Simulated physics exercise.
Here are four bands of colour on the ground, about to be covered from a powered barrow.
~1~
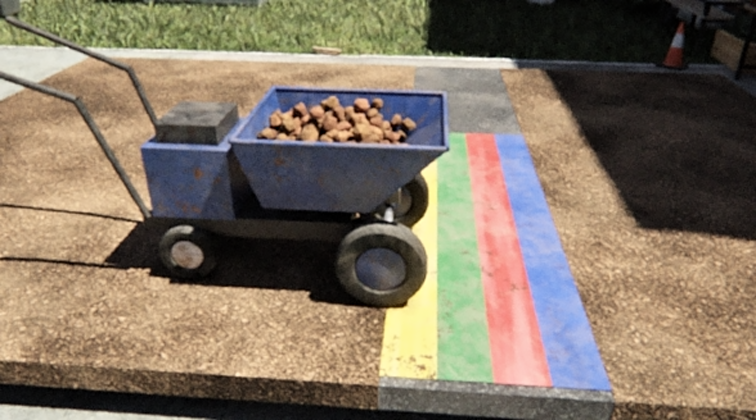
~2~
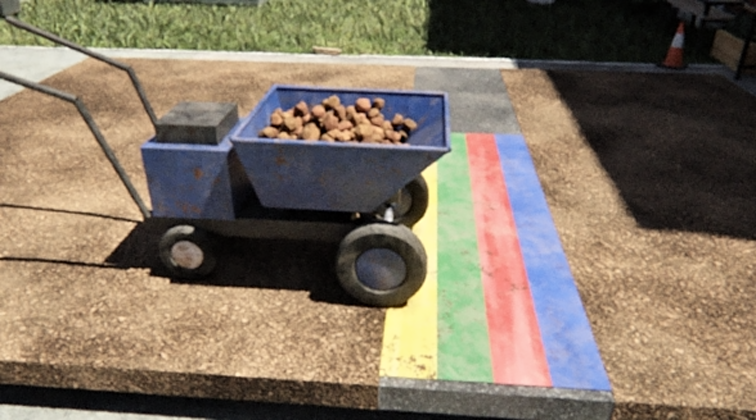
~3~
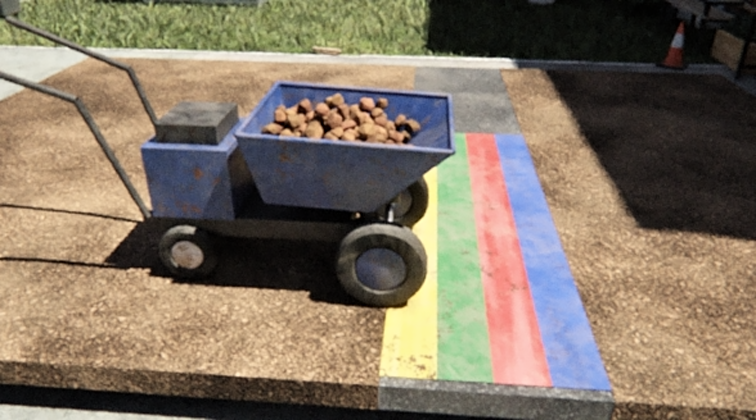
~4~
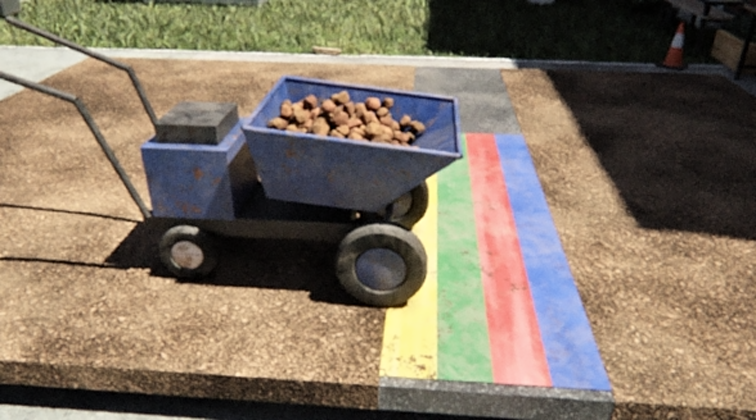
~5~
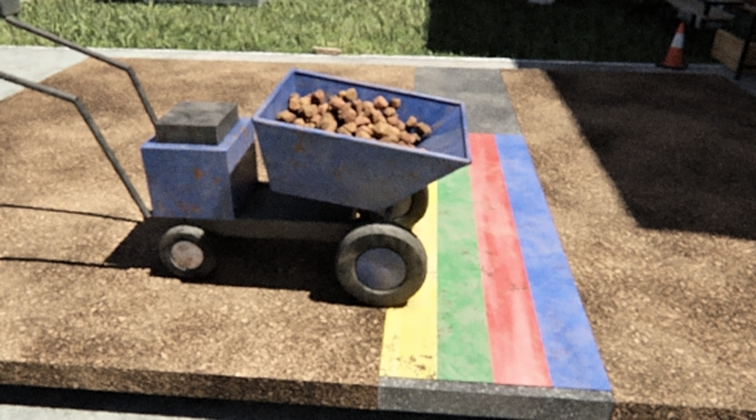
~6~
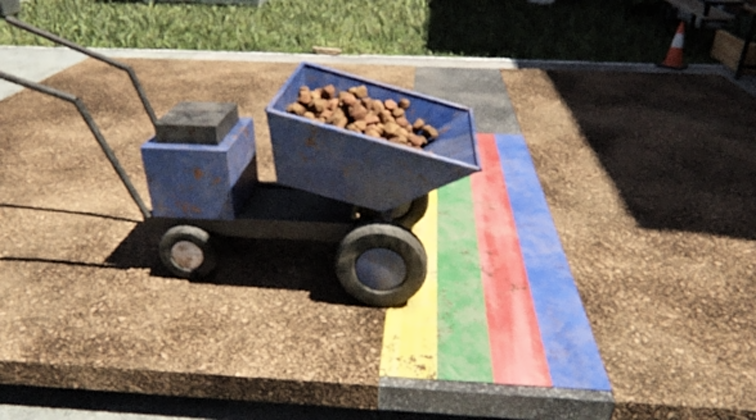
On a brown gravelly surface beside grass, a blue powered barrow stands at the edge of yellow, green, red and blue stripes, its skip level and heaped with brown clods. The skip then tilts gradually to the right, its back end rising slightly, while the wheels stay still and the clods remain inside.
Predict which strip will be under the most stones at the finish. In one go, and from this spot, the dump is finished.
I would say the blue one.
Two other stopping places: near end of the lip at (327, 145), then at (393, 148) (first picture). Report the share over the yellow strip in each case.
Some 10 % then some 0 %.
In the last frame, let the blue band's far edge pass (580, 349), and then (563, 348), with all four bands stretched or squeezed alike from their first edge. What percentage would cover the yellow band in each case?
The first gives around 0 %, the second around 0 %.
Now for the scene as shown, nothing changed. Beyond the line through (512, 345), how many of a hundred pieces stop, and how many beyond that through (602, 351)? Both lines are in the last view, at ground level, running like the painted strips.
Close to 70 per cent, then close to 30 per cent.
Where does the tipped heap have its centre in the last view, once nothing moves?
Close to (562, 260).
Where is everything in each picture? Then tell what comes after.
Lip of the skip at (447, 150), level; top of the load at (322, 131), clay clods; yellow strip at (411, 334); green strip at (463, 337); red strip at (516, 340); blue strip at (569, 344), in the first frame.
Lip of the skip at (448, 151), level; top of the load at (323, 130), in the second frame.
Lip of the skip at (453, 153), tipped barely; top of the load at (326, 128), in the third frame.
Lip of the skip at (460, 157), tipped a little; top of the load at (332, 125), in the fourth frame.
Lip of the skip at (469, 162), tipped a little; top of the load at (317, 123), in the fifth frame.
Lip of the skip at (479, 170), tipped a little; top of the load at (326, 118); yellow strip at (411, 334); green strip at (463, 337); red strip at (516, 340); blue strip at (569, 344), in the sixth frame.
Soon after the last picture, skip tipped steeply; all in the skip.
A little later, skip tipped right over; most in the skip; a stray few over the red strip; about a quarter over the blue strip; a stray few off the paint.
Later still, skip tipped right over; about a third in the skip; a small part over the red strip; about a third over the blue strip; about a quarter off the paint.
At rest, skip tipped right over; about a third in the skip; none over the yellow strip; none over the green strip; a small part over the red strip; about a third over the blue strip; about a quarter off the paint.
